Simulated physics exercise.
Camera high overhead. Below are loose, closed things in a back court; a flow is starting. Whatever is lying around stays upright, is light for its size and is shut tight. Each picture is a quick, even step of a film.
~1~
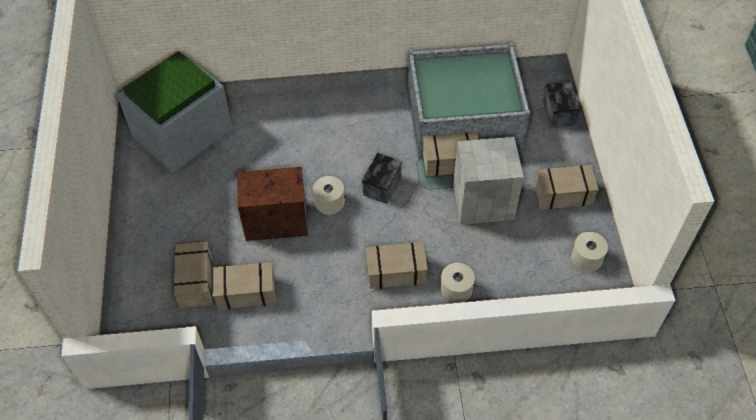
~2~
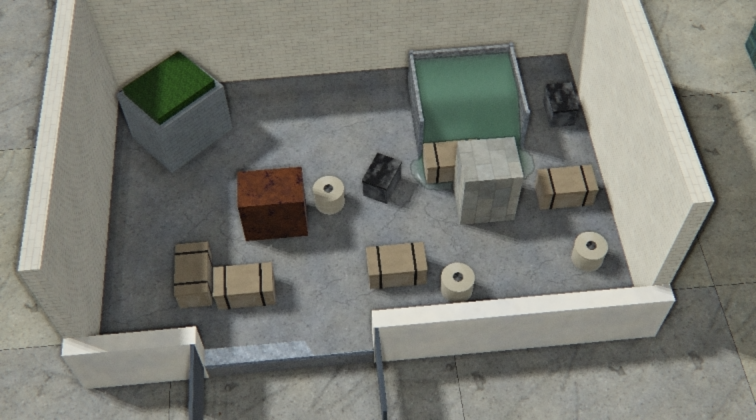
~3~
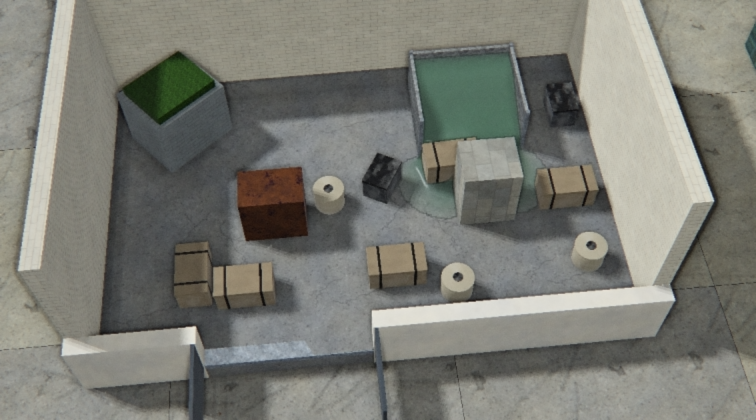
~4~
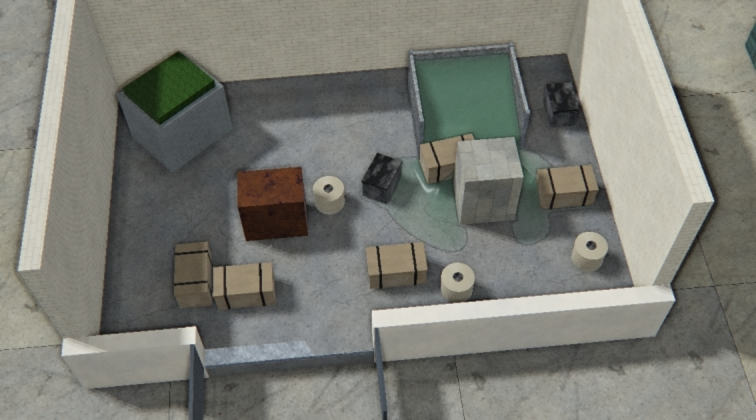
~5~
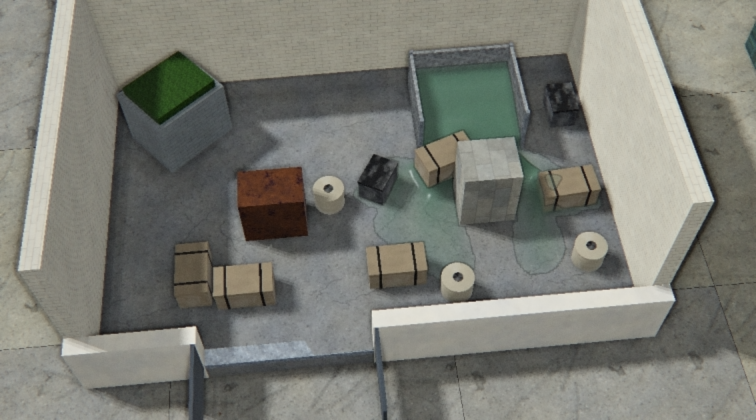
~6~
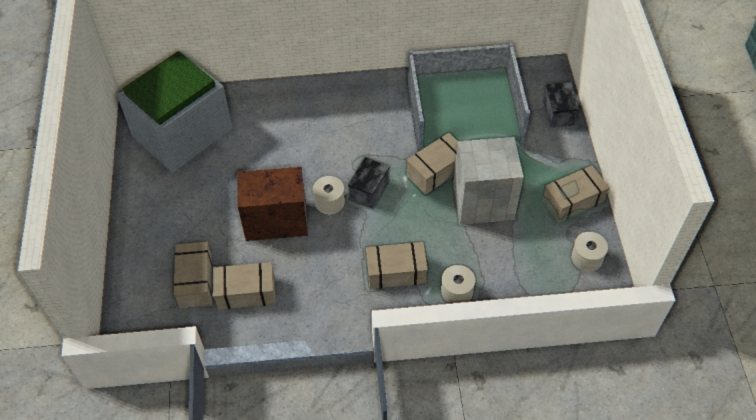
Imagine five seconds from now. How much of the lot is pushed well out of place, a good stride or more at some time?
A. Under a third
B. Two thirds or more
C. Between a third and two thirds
Option B: Two thirds or more.
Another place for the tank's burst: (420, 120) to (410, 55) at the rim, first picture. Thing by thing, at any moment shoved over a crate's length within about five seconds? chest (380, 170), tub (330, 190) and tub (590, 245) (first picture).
First covers that distance, second covers that distance, third stays short of it.
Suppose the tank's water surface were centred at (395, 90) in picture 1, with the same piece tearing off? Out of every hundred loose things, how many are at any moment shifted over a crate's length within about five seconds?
By my count it is some 60 %.
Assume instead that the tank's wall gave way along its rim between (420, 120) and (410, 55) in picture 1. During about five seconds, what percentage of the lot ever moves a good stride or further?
Result: Close to 20 %.
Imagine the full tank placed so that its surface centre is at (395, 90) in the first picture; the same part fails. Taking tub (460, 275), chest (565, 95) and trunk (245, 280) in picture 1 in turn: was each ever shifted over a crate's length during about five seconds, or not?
The three, one by one: Past that mark, past that mark and short of that.
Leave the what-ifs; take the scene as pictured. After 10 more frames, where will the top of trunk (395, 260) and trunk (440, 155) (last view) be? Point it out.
Estimated positions: (384, 300) and (329, 260), approximately.
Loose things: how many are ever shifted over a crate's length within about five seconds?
8 in total.
A moment on, 2 of 10 are well off their spots; 0 afloat.
Next, 5 of 10 are well off their spots; 2 afloat.
Later, 7 of 10 are well off their spots; 3 afloat.
In the end, 8 of 10 are well off their spots, and 8 have been at some point; 3 afloat.
